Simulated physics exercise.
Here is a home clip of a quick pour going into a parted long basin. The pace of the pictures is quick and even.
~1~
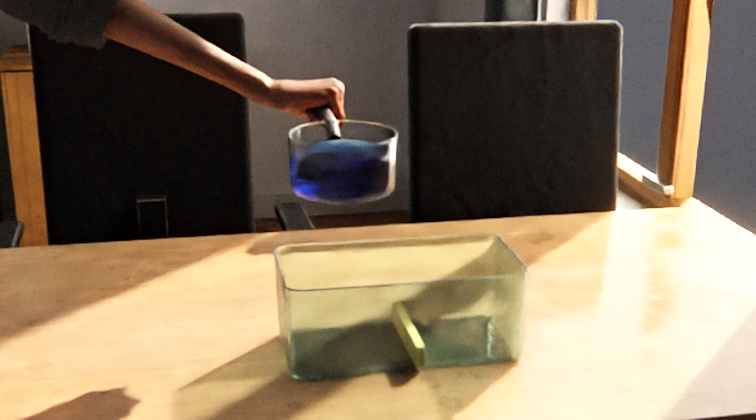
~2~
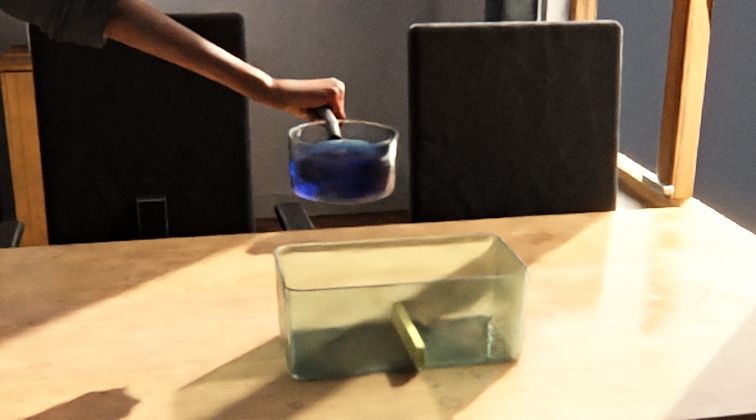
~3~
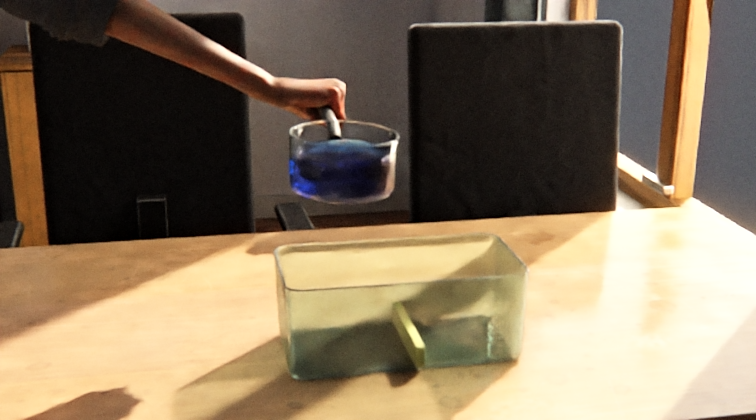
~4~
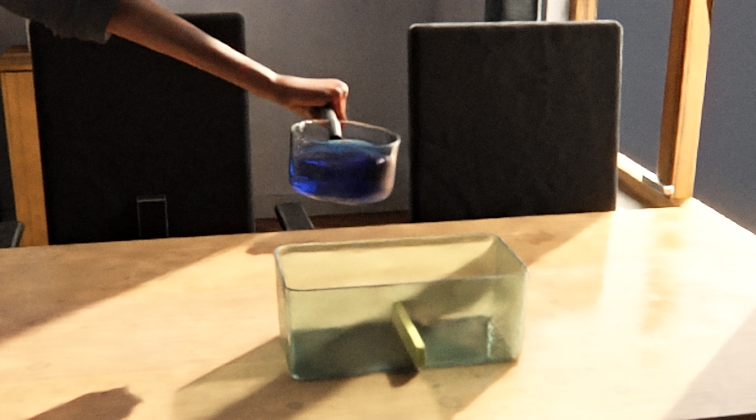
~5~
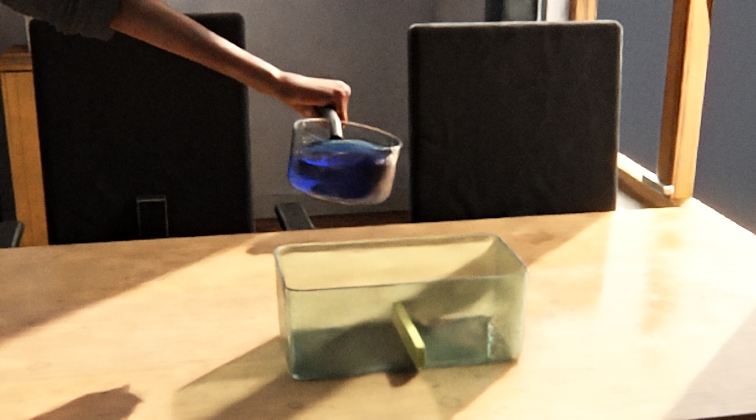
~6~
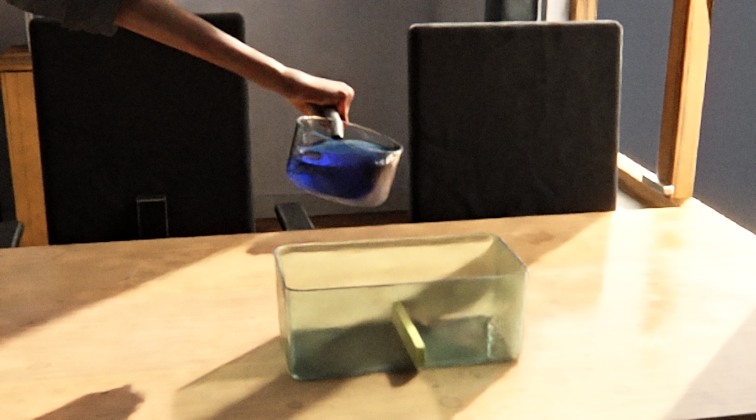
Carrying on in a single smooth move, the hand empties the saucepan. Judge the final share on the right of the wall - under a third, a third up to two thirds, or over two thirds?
It is over two thirds.
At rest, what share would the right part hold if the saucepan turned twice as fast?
It comes to 60 per cent or so.
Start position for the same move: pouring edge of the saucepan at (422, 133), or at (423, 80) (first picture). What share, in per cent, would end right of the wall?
You'd get 85 percent from the first and 75 percent from the second.
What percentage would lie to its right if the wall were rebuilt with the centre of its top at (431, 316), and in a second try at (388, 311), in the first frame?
First try: Roughly 55 per cent; second try: 95 per cent.
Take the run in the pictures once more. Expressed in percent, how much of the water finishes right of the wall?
Roughly 75 %.
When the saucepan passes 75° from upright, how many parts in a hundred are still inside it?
Around 50 in a hundred has not poured out yet.
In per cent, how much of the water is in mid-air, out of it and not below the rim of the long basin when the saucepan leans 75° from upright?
Some 35 per cent, I'd say.
A moment on, the saucepan is tipped on its side and 52 per cent is still to pour, 0 is left of the wall and 14 right of it.
Next, the saucepan is tipped right over and 7 per cent is still to pour, 12 is left of the wall and 72 right of it.
Then the saucepan is tipped right over and 0 per cent is still to pour, 22 is left of the wall and 77 right of it.
Later the saucepan is tipped right over and 0 per cent is still to pour, 24 is left of the wall and 75 right of it.
In the end 24 per cent lies left of the wall, 75 right of it and 1 outside.
